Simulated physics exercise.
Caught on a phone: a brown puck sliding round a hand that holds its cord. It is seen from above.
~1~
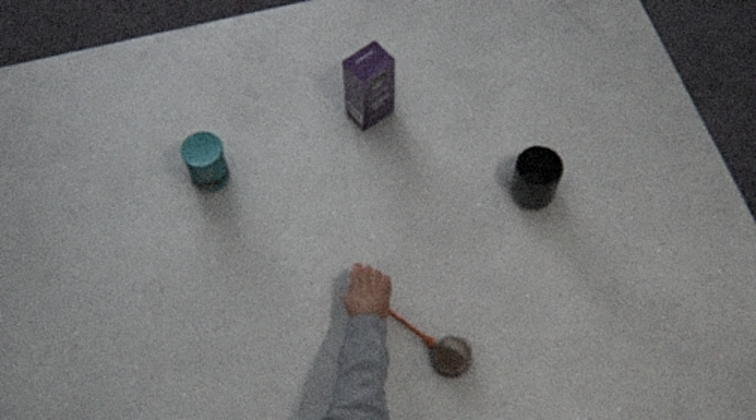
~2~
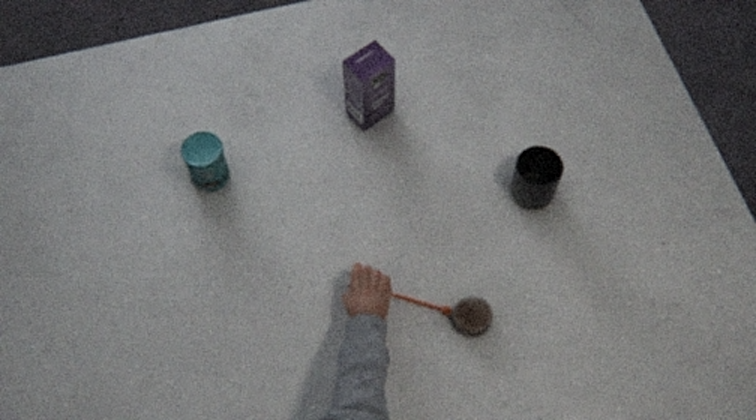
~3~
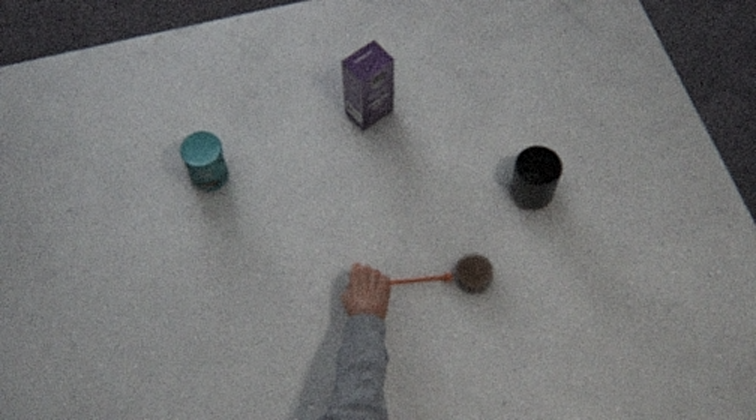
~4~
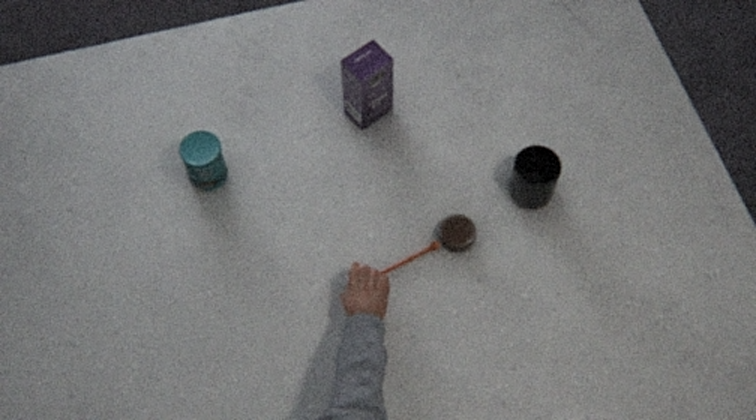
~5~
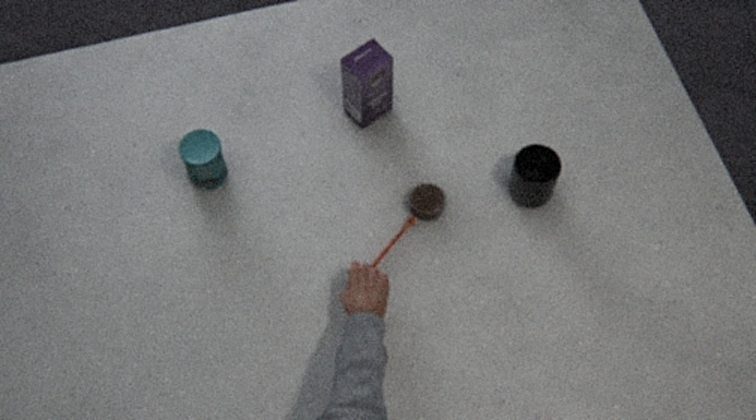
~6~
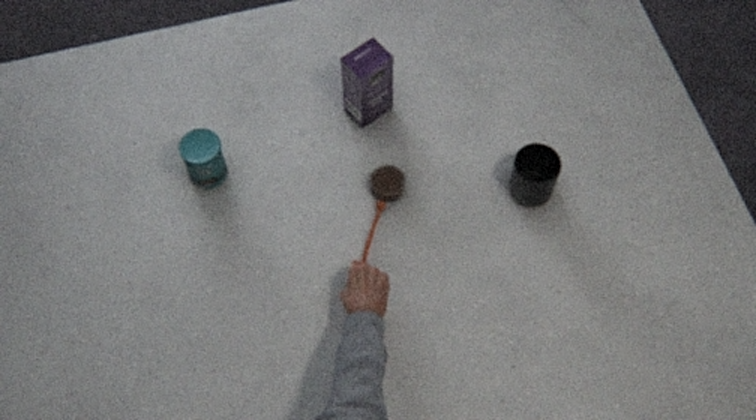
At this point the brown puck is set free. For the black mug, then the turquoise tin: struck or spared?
Outcome: The black mug stays untouched; the turquoise tin gets hit.
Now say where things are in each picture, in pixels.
Brown puck (453, 354); black mug (540, 165); turquoise tin (201, 149); purple carton (369, 60), in the first frame.
Brown puck (473, 314), in the second frame.
Brown puck (475, 271), in the third frame.
Brown puck (458, 230), in the fourth frame.
Brown puck (428, 199), in the fifth frame.
Brown puck (388, 180); black mug (538, 163); turquoise tin (199, 146); purple carton (367, 57); going round anticlockwise, in the sixth frame.
Then, 0.08 s past the final frame, puck near (303, 174).
Then, 0.20 s past the final frame, puck near (233, 163); turquoise tin pushed aside.
When it is over, puck near (232, 162); turquoise tin pushed aside. The black mug remains clear and the turquoise tin takes the knock.
